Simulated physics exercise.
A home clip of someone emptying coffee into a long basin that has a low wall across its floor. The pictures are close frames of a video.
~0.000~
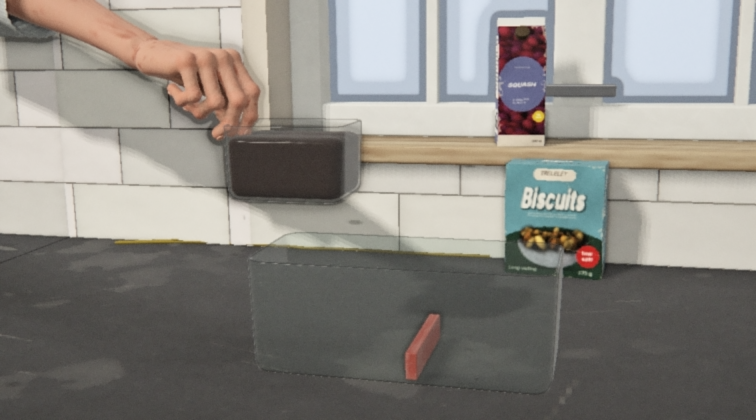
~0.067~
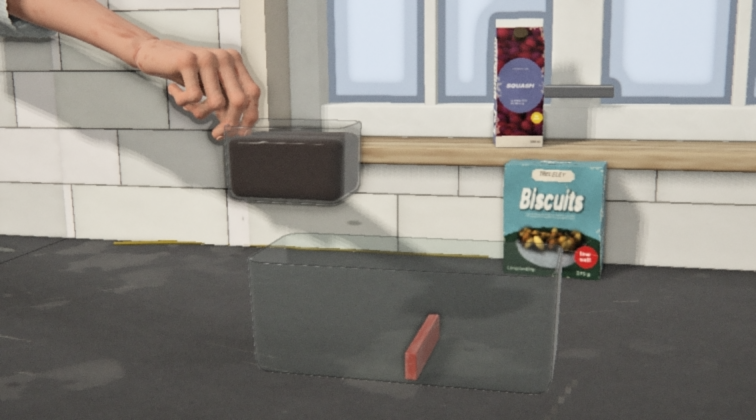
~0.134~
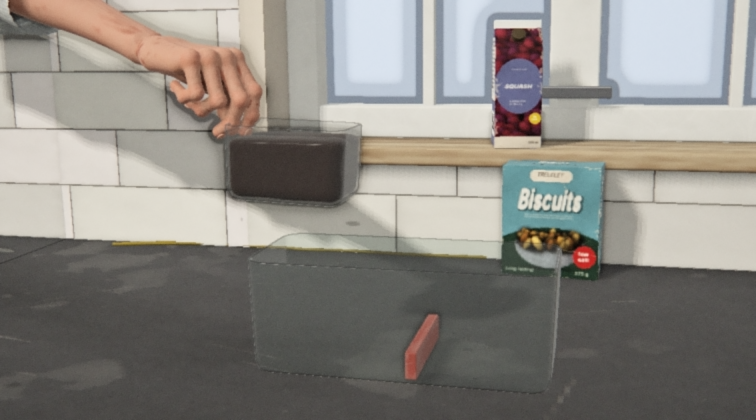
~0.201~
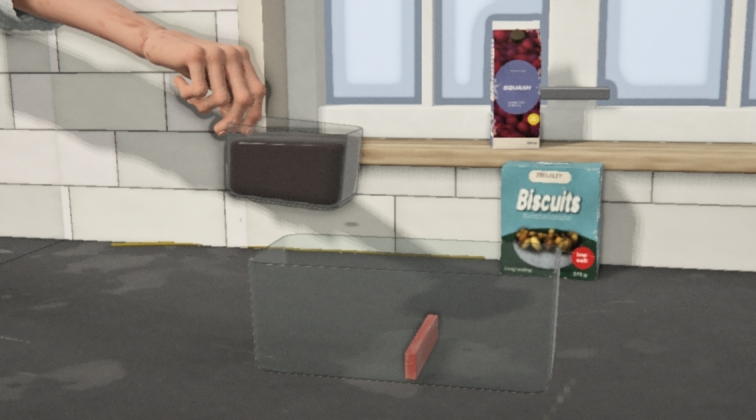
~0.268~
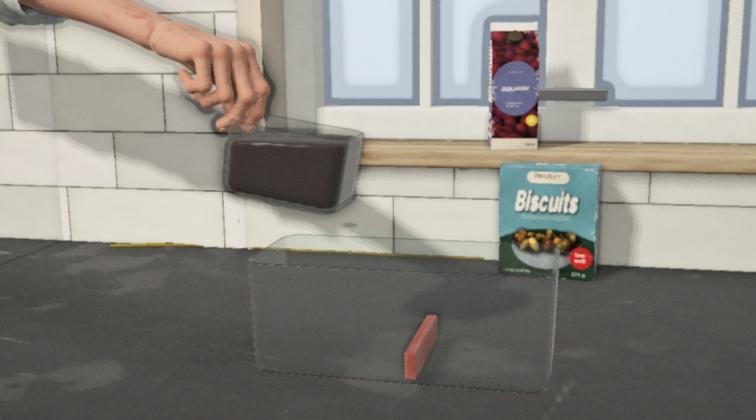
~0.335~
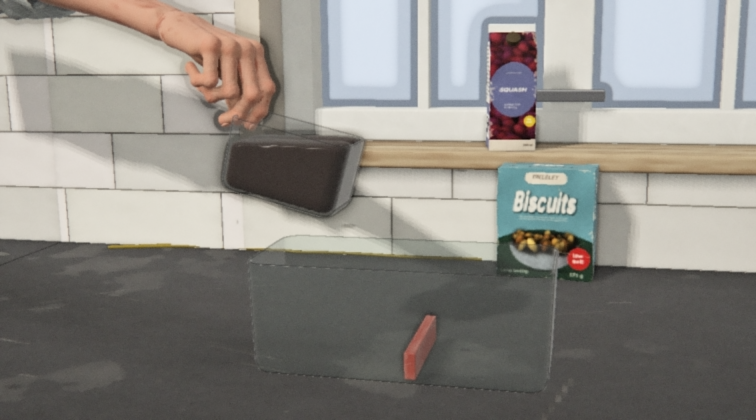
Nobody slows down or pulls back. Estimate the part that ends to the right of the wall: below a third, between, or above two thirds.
The share right of the wall is from a third to two thirds.
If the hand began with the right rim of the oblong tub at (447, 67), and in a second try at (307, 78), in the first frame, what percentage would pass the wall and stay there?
First some 65, then 15 per cent.
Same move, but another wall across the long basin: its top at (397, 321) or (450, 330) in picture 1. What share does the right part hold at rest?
In turn 70 and 5 in a hundred.
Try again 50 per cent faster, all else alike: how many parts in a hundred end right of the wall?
Near 45 %.
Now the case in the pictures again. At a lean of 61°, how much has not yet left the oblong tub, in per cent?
Close to 55 per cent.
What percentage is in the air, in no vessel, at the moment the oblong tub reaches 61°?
Roughly 25 in a hundred.
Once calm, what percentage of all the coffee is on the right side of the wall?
Some 50 per cent.
A moment on, the oblong tub is tipped part way and 57 per cent is still to pour, 9 is left of the wall and 11 right of it.
Next, the oblong tub is tipped on its side and 15 per cent is still to pour, 29 is left of the wall and 51 right of it.
Then the oblong tub is tipped on its side and 3 per cent is still to pour, 47 is left of the wall and 49 right of it.
Later the oblong tub is tipped on its side and 0 per cent is still to pour, 51 is left of the wall and 48 right of it.
Finally, 51 per cent lies left of the wall, 48 right of it and 0 outside.
